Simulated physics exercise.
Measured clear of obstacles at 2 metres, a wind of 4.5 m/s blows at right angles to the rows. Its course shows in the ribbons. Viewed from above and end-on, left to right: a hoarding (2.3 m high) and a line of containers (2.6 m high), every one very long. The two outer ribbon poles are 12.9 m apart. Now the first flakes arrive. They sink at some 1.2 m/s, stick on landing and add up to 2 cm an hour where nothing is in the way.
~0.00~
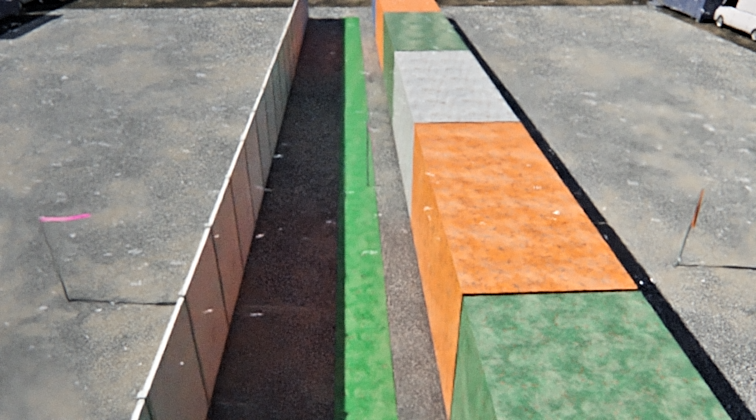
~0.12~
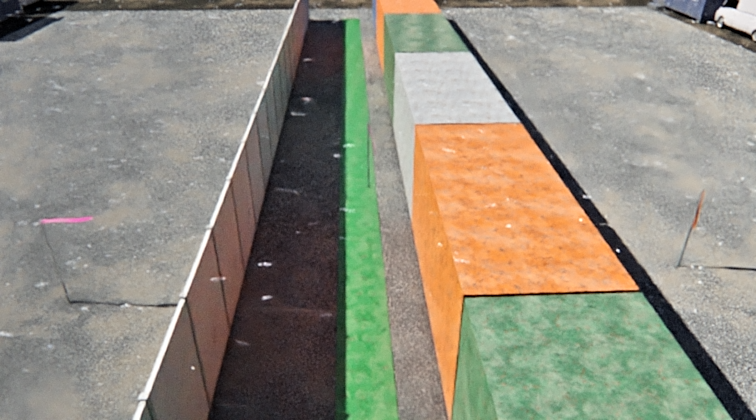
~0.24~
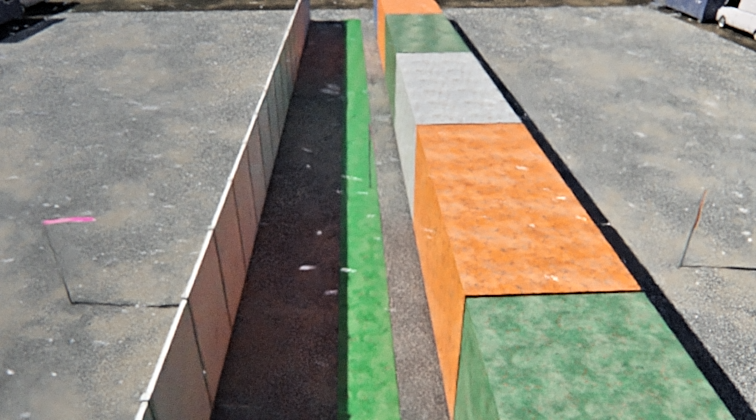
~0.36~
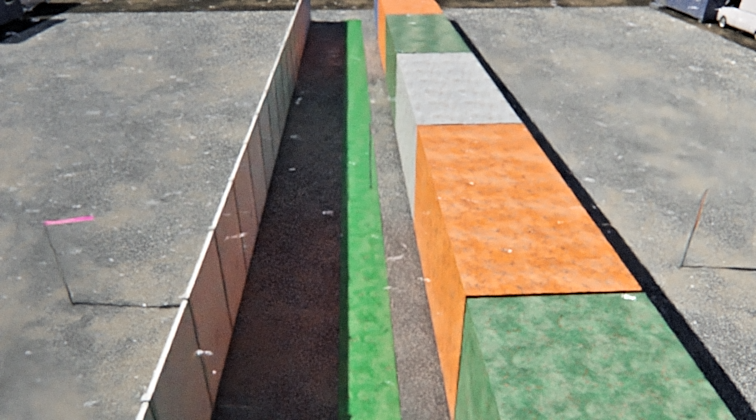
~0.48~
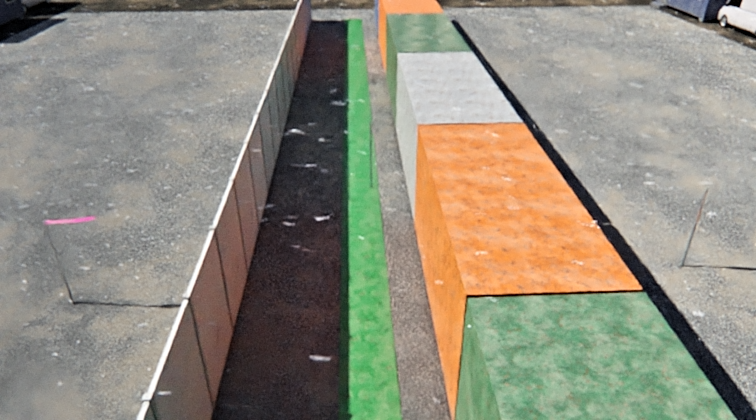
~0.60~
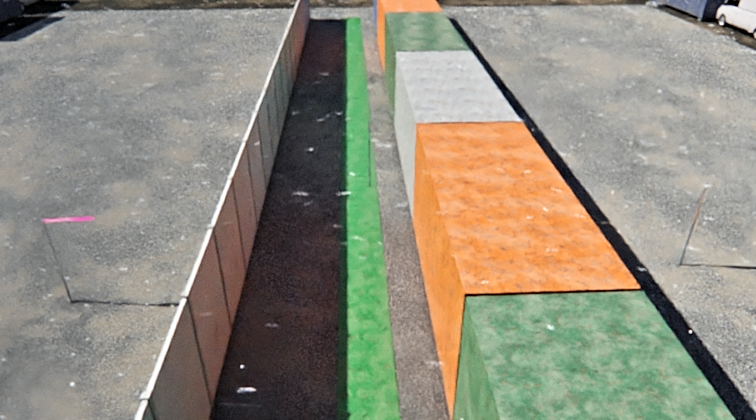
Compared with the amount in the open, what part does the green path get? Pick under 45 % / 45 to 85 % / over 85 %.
The green path gets under 45 % of the open amount.
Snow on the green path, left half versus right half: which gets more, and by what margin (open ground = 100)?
Rightward half gets more, roughly 20 points.
After 10 minutes open ground has 3 mm and the green path 1 mm.
After 30 minutes open ground has 10 mm and the green path 3 mm.
After 60 minutes open ground has 20 mm and the green path 5 mm, so the green path has 26 % of the open amount; the left half of it has 16 %, the right half 36 %.
